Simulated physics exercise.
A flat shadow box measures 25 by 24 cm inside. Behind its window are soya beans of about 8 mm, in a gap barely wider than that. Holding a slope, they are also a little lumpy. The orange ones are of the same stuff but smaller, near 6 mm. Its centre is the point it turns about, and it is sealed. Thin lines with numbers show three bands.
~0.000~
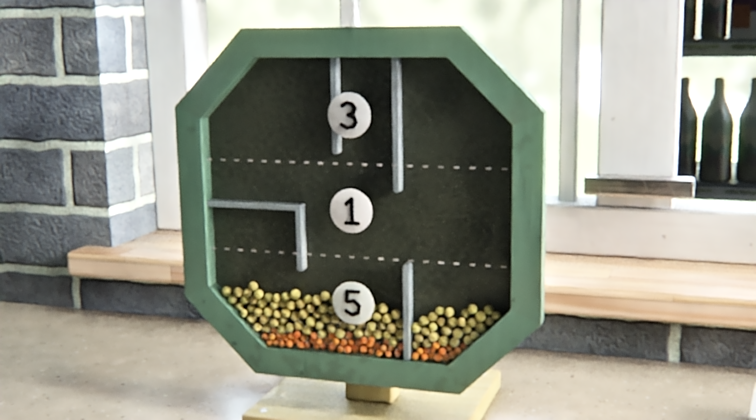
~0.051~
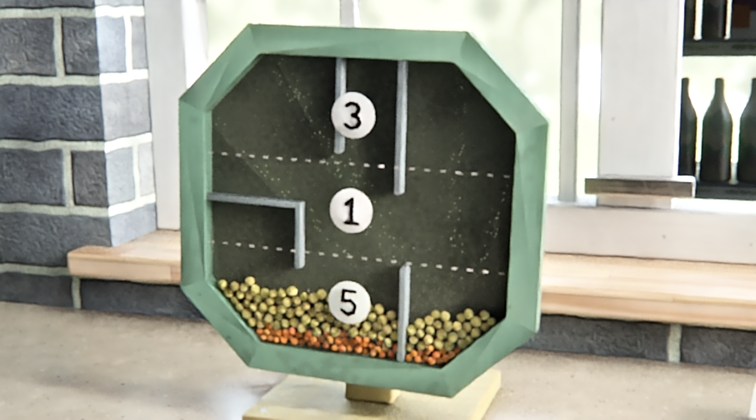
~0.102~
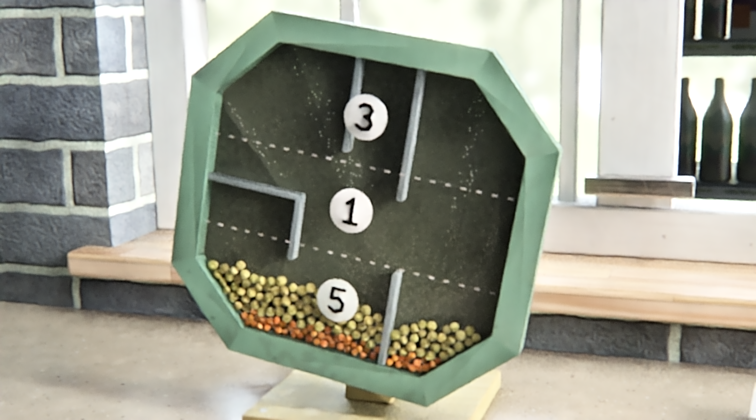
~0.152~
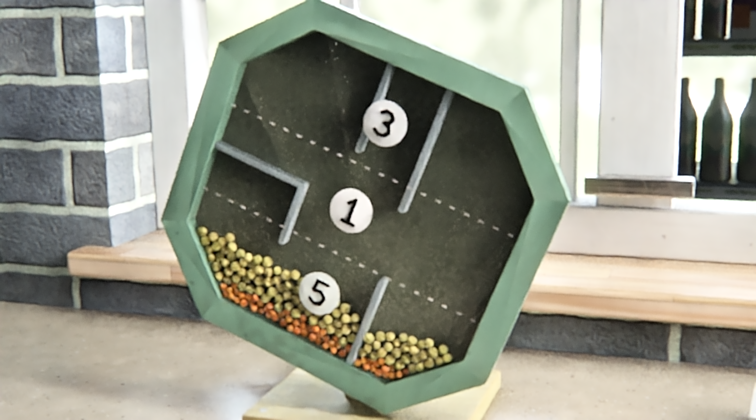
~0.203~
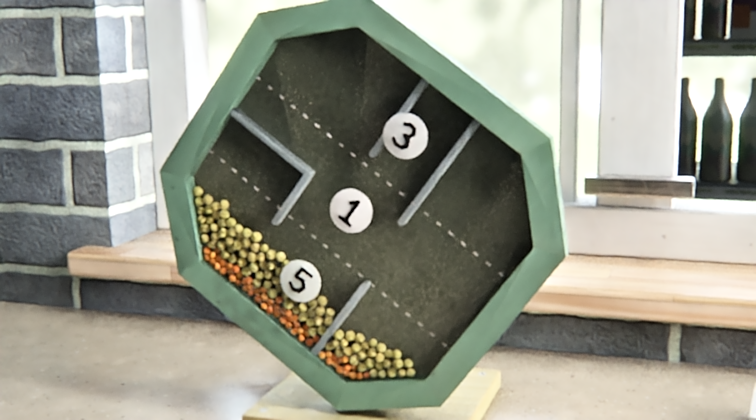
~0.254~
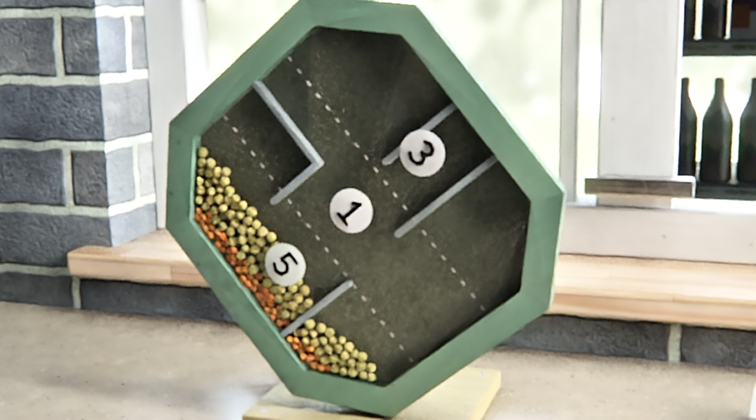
A green-rimmed, eight-sided box stands on a pale base on a countertop, seen from the front before a window, grey bricks left and dark bottles right. Behind its clear front, yellow-green round pieces lie over smaller orange ones, below grey bars, dashed lines and three numbered white discs. The box turns clockwise, carrying the pile up the left side as its surface steepens, while the camera stays still.
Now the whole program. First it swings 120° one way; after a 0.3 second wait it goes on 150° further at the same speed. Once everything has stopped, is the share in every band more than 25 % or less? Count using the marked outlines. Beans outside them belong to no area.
No. 1 - less, 3 - more, 5 - less.
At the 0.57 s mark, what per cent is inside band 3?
Close to 5 per cent of the load.
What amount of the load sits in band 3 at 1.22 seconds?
The share there is near 65 %.
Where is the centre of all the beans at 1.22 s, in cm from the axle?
Left: About 9 cm; below: About 3 cm.
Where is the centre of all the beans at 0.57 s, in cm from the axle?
About 7 cm left and 1 cm below.
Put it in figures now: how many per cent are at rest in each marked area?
Tally: Band 1 = 20; band 3 = 60; band 5 = 20.
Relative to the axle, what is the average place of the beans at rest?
Some 4 cm left and 2 cm below.
After 0.57 s, it stands 120° clockwise; the beans' middle is 7 cm left of and 1 cm below the centre; no. 1, 25 %, no. 3, 5 %, no. 5, 70 %.
After 1.22 s, it has come round 196° clockwise; the beans' middle is 9 cm left of and 3 cm below the centre; no. 1, 25 %, no. 3, 65 %, no. 5, 10 %.
After 1.56 s, it has come round 270° clockwise; the beans' middle is 5 cm left of and 3 cm above the centre; no. 1, 25 %, no. 3, 65 %, no. 5, 10 %.
All still by 2.7 s, it has come round 270° clockwise; no. 1, 20 %, no. 3, 60 %, no. 5, 20 %.
